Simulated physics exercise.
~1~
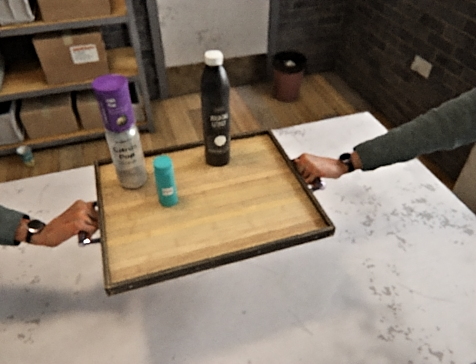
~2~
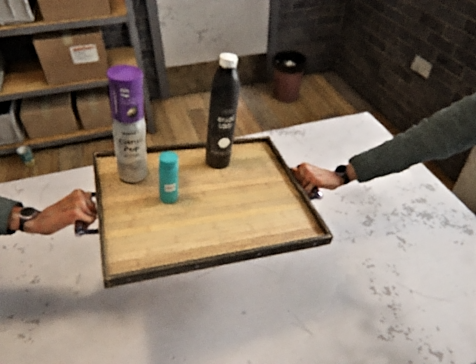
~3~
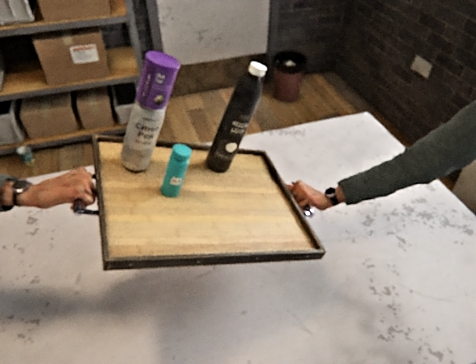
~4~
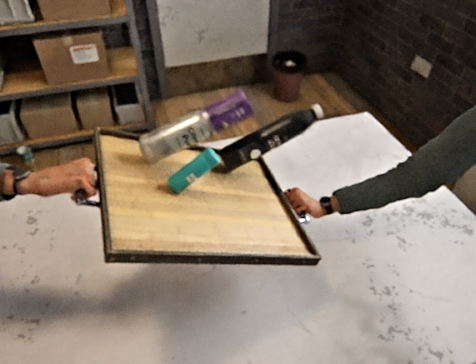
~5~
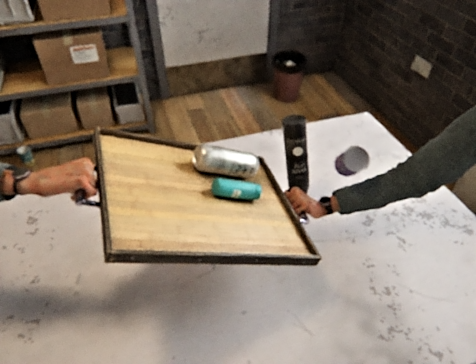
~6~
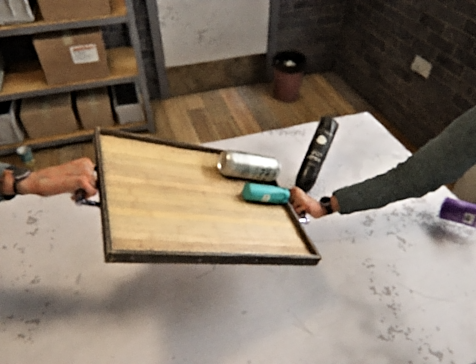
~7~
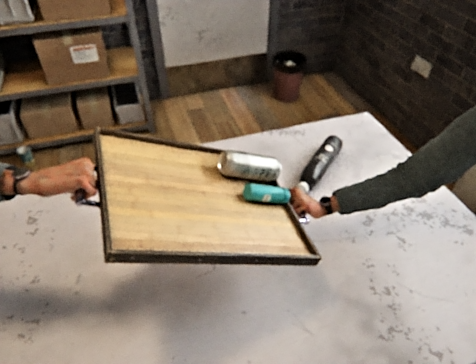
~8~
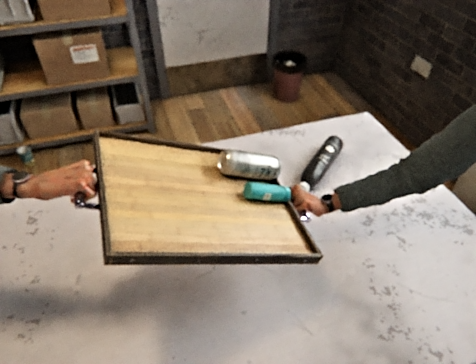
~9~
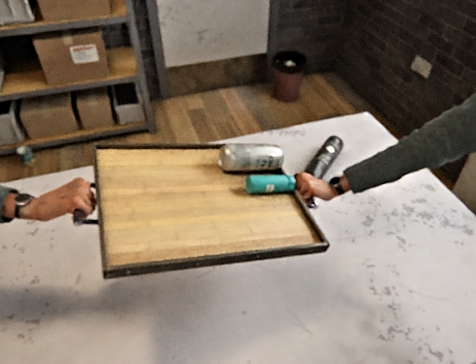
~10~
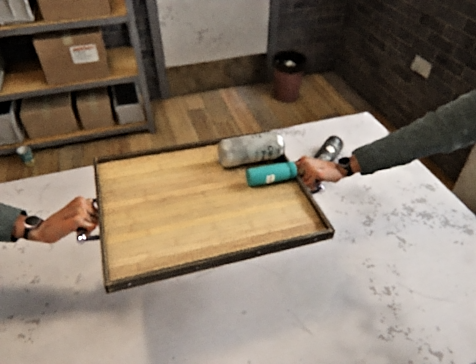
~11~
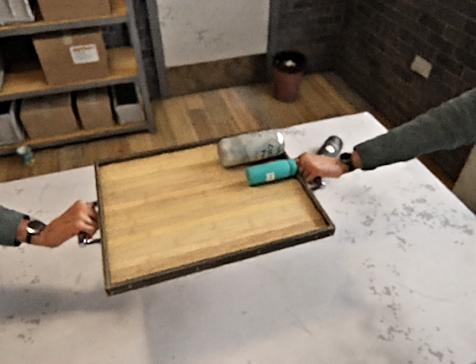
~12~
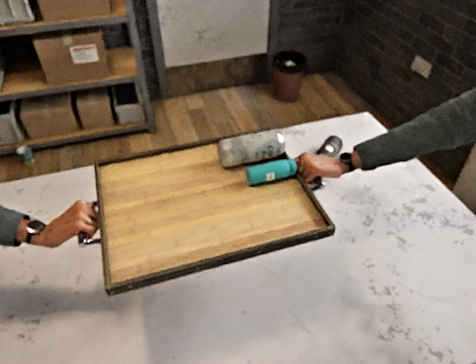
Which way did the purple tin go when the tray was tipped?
The purple tin went to the right, toppling over and leaving the tray on that side.
